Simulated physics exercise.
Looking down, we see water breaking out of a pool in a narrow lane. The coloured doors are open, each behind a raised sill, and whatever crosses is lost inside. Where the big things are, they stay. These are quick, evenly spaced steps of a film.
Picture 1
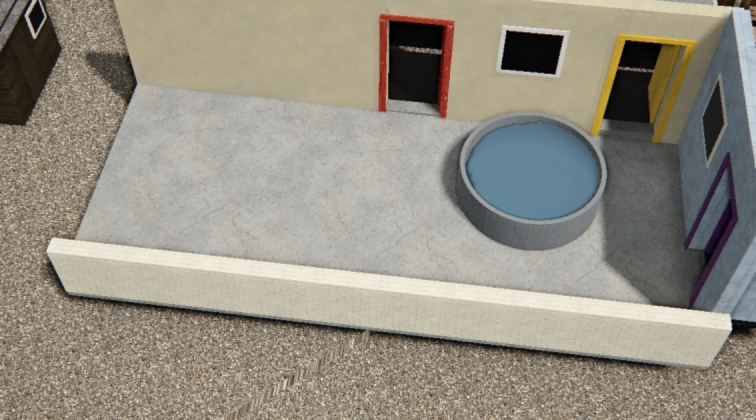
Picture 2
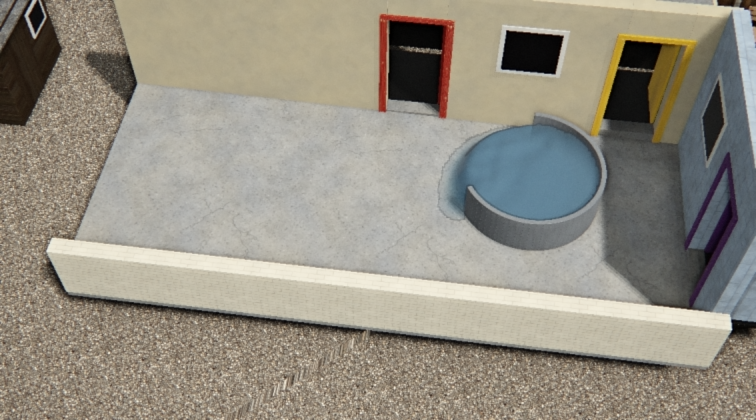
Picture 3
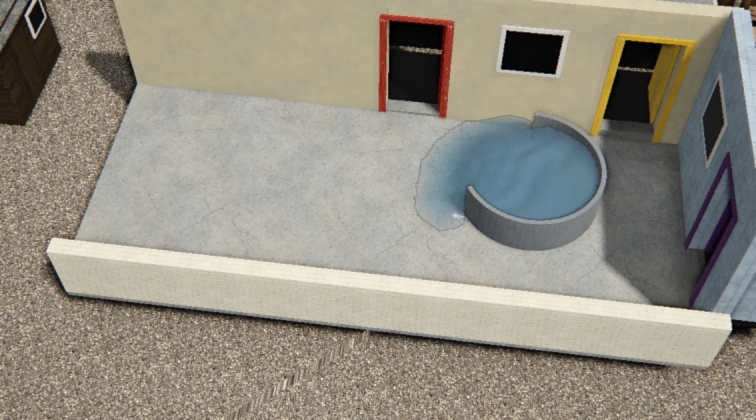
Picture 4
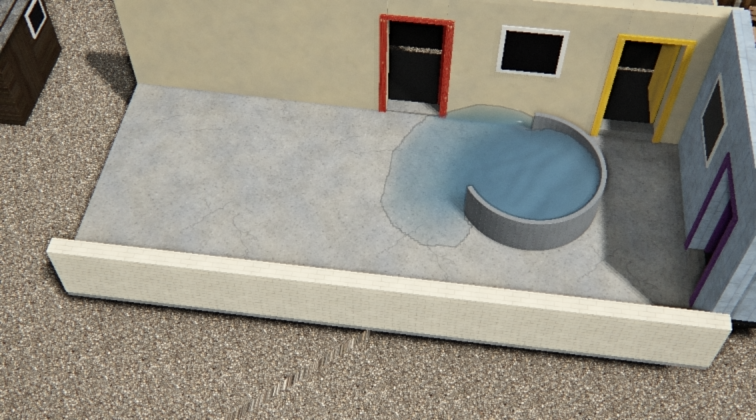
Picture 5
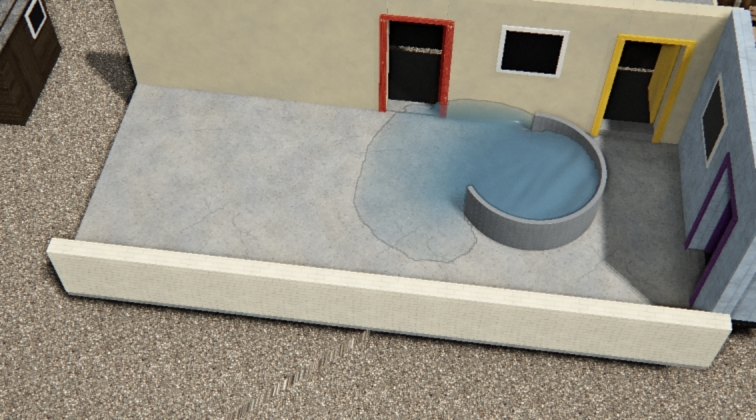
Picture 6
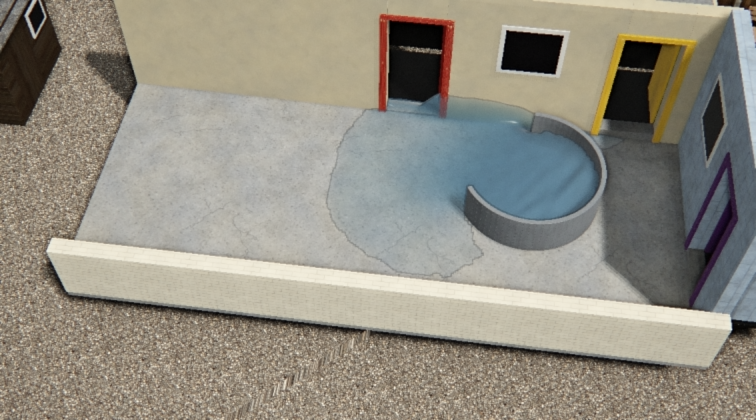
In a walled lane with red, yellow and purple doorways, a round pool of still water opened on its left side, and water poured out, spreading leftward across the floor and along the back wall.
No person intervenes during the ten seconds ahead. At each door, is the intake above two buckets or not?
Red door: Above, purple door: Not above, yellow door: Not above.
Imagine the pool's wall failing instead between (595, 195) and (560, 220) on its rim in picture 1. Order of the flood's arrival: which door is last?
The one in red.
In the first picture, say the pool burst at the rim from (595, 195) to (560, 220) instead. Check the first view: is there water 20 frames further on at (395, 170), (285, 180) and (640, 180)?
Untouched, untouched, soaked.
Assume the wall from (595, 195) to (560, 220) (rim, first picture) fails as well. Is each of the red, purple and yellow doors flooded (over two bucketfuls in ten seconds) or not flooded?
Result - red door does not reach it, purple door tops the mark, yellow door does not reach it.
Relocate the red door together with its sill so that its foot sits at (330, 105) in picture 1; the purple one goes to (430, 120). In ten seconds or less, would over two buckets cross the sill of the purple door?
Door by door, the purple door exceeds the limit.
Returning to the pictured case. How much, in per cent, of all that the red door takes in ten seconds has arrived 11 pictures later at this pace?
Share at that point: Close to 65 in a hundred.
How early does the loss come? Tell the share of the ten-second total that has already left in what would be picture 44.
I'd put it near 85 in a hundred.
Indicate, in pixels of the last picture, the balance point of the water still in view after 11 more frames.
Somewhere near (419, 167).
A moment on, water covers 40 % of the floor; the red door over two buckets in, the purple door not reached, the yellow door wet at the sill, nothing in.
Next, water covers 60 % of the floor; the red door over two buckets in, the purple door not reached, the yellow door wet at the sill, nothing in.
Then, water covers 75 % of the floor; the red door far over two buckets in, the purple door wet at the sill, nothing in, the yellow door wet at the sill, nothing in.
Later, water covers 90 % of the floor; the red door far over two buckets in, the purple door wet at the sill, nothing in, the yellow door wet at the sill, nothing in.
In the end, water covers 90 % of the floor; the red door far over two buckets in, the purple door wet at the sill, nothing in, the yellow door wet at the sill, nothing in.
